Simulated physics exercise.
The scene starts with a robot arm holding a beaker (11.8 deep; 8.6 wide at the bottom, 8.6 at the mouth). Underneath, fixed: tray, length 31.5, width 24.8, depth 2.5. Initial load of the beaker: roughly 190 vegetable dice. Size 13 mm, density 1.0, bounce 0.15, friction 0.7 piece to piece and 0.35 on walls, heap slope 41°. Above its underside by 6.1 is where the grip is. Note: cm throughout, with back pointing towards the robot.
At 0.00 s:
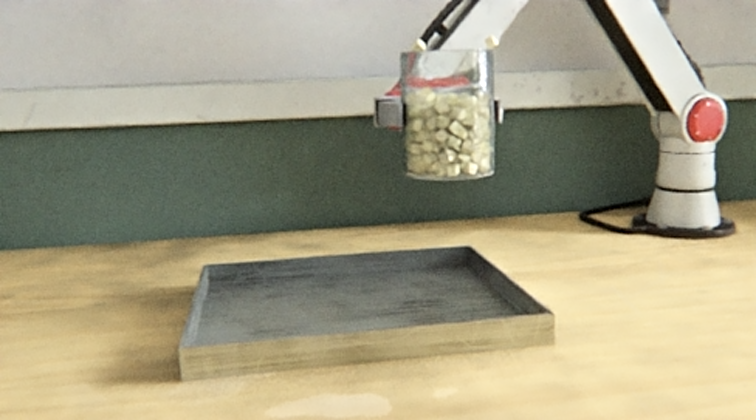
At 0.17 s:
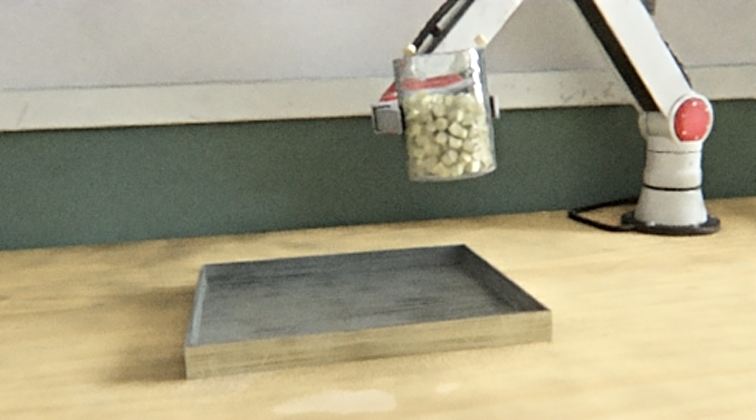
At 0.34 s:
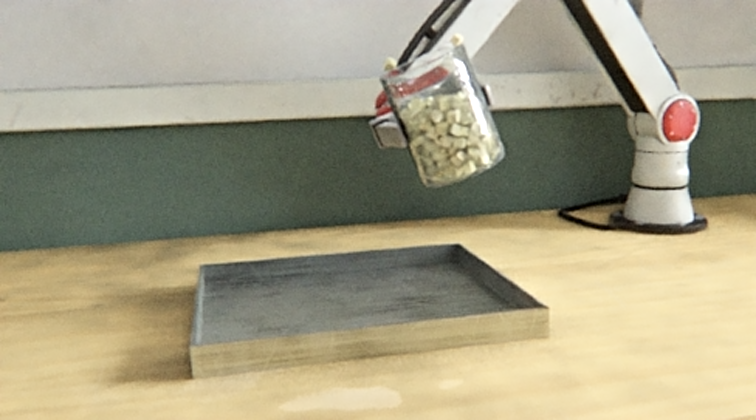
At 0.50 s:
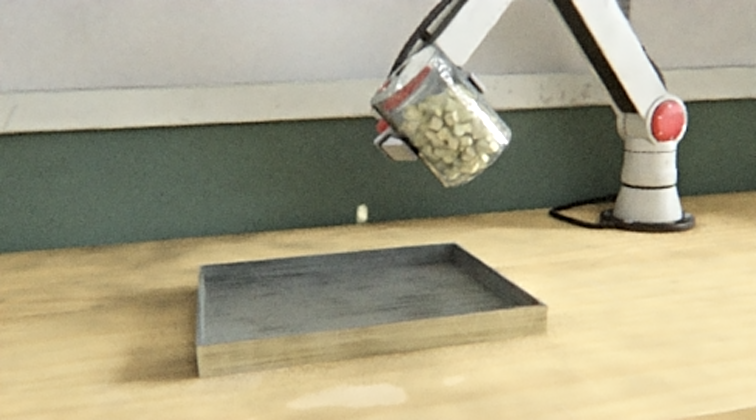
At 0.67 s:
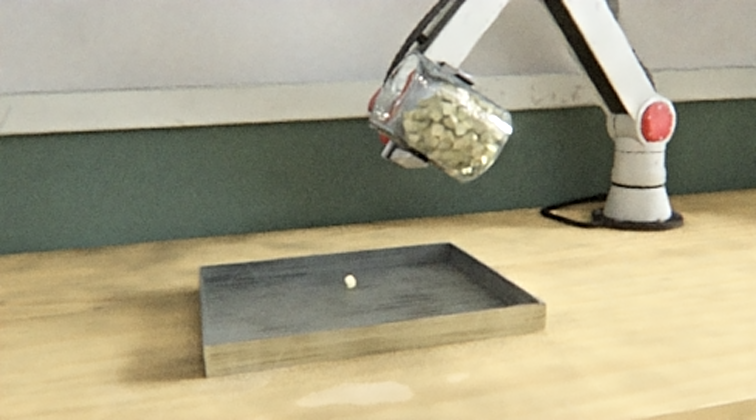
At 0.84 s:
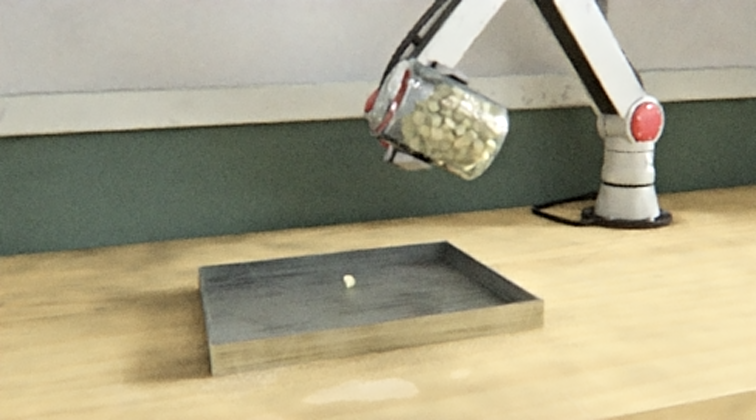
Robot arm tilting a clear beaker of pale vegetable dice to the left, one piece dropping into the grey tray below.
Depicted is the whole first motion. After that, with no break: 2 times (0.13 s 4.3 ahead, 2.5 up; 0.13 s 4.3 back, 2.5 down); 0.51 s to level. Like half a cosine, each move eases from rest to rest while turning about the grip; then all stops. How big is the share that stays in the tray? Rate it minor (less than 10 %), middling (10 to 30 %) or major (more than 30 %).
Middling, 10 to 30 %.
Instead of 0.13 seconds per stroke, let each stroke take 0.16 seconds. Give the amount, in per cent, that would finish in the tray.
In that case it would be near 5 percent.
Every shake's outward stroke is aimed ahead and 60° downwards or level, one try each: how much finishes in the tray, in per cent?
Near 0 and 5 percent respectively.
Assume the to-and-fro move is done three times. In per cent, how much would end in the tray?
In that case, some 30 per cent.
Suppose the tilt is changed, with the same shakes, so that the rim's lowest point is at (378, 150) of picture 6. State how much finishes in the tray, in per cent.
50 percent or so.
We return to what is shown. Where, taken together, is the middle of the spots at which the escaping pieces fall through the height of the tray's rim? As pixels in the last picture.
I'd say somewhere around (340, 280).
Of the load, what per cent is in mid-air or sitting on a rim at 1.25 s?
1 %.
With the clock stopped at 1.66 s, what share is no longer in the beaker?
Around 20 percent at that moment.
By 1.25 s, tilted 63° forward, highest piece 24 above the table; 176 in the beaker, 11 in the tray, 2 in flight or on a rim.
By 1.66 s, tilted 22° forward, highest piece 24 above the table; 151 in the beaker, 38 in the tray.
By 2.07 s, level, highest piece 25 above the table; 151 in the beaker, 38 in the tray.
By 3.12 s, level, highest piece 25 above the table; 151 in the beaker, 38 in the tray.
Final count, 151 in the beaker, 38 in the tray. That is 20 % in the tray.
